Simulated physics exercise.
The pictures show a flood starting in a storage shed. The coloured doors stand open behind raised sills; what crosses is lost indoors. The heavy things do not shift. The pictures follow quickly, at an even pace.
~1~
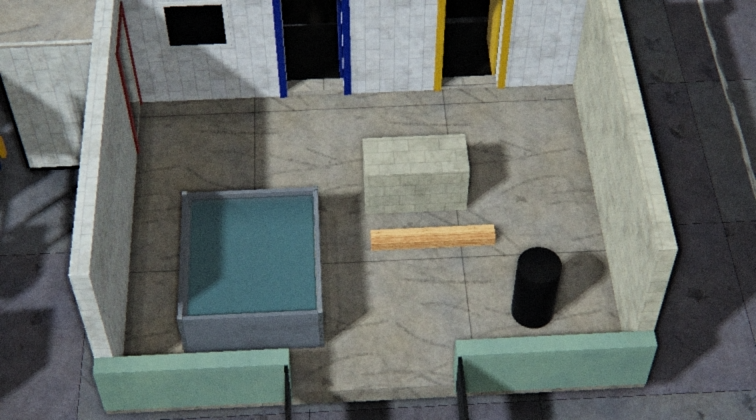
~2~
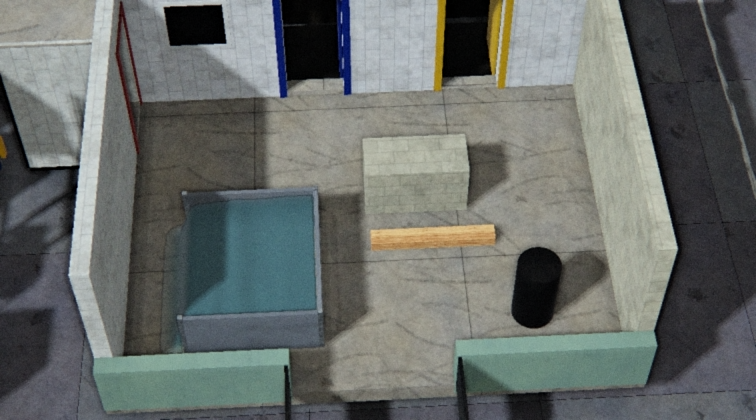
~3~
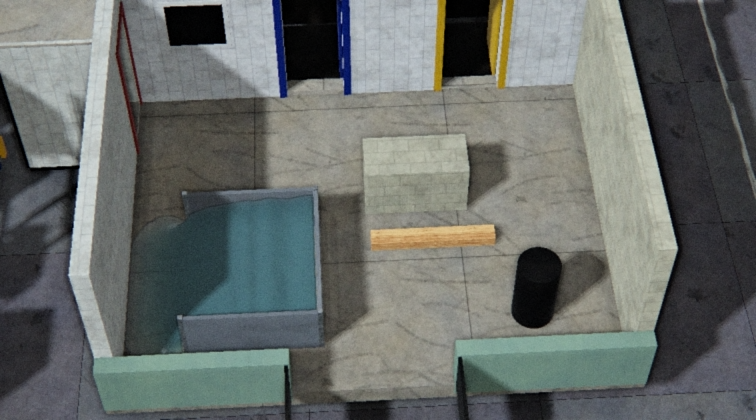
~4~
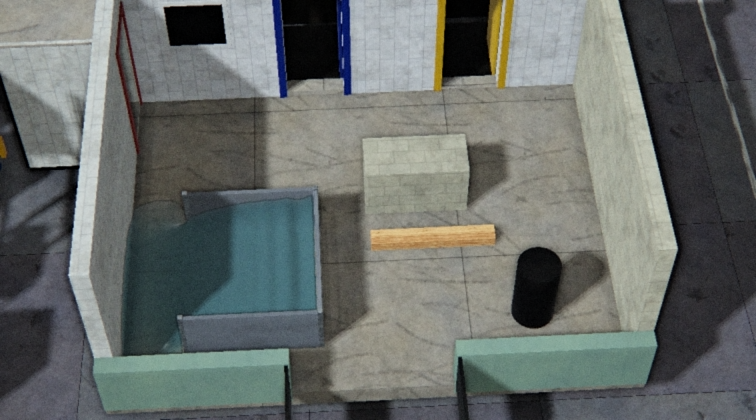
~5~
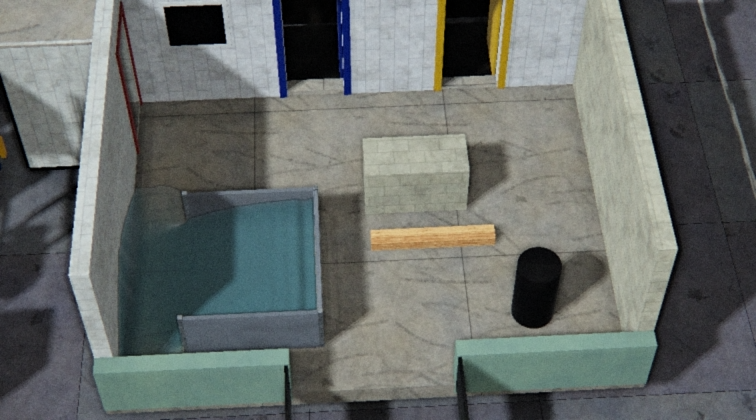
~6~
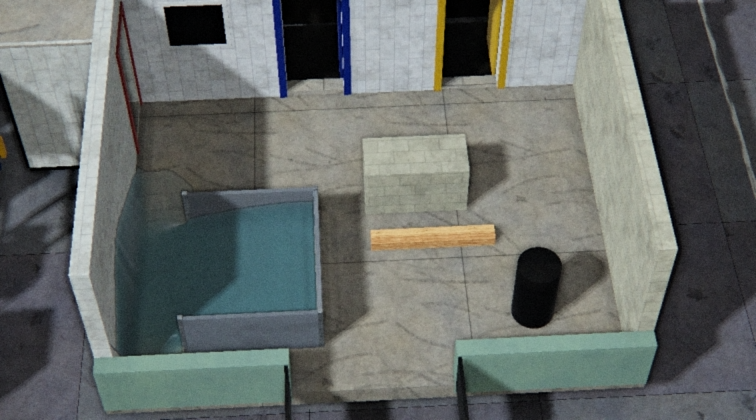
An open tank loses its left side, and water pours out leftward against the white wall.
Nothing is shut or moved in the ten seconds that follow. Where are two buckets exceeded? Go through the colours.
One by one: The blue door admits no more than that; the yellow door lets in a lot; the red door lets in a lot.
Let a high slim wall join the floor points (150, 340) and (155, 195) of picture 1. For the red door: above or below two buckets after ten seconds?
One by one: The red door lets more in.
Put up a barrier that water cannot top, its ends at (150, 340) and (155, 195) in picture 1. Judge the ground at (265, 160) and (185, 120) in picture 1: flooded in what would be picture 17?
One after the other: Flooded, covered.
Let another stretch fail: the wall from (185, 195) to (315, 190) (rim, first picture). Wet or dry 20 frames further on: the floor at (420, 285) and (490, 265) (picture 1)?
One after the other: Clear, free of water.
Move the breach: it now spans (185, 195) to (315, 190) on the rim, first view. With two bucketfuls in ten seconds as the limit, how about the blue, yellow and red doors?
In short: The blue door takes more, the yellow door floods, the red door is over.
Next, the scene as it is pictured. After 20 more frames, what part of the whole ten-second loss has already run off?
I make it 35 per cent.
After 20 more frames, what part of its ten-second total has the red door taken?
I make it 40 per cent.
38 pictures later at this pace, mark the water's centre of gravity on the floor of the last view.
Near (307, 235).
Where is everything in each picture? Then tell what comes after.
In the first frame, the open tank at (251, 254) is whole and still.
In the second frame, the front is at (181, 356), out from the gap at (189, 277).
In the third frame, the front is at a hidden place, out from the gap at (189, 279).
In the fourth frame, the front is at a hidden place, out from the gap at (190, 280).
In the fifth frame, the front is at (136, 192), out from the gap at (190, 281).
In the sixth frame, the front is at (137, 173), out from the gap at (190, 282).
A moment on, water covers 20 % of the floor; the blue door not reached, the yellow door not reached, the red door wet at the sill, nothing in.
Next, water covers 35 % of the floor; the blue door wet at the sill, nothing in, the yellow door not reached, the red door under two buckets in.
Then, water covers 60 % of the floor; the blue door wet at the sill, nothing in, the yellow door wet at the sill, nothing in, the red door over two buckets in.
Later, water covers 85 % of the floor; the blue door wet at the sill, nothing in, the yellow door wet at the sill, nothing in, the red door far over two buckets in.
In the end, water covers 95 % of the floor; the blue door wet at the sill, nothing in, the yellow door over two buckets in, the red door far over two buckets in.
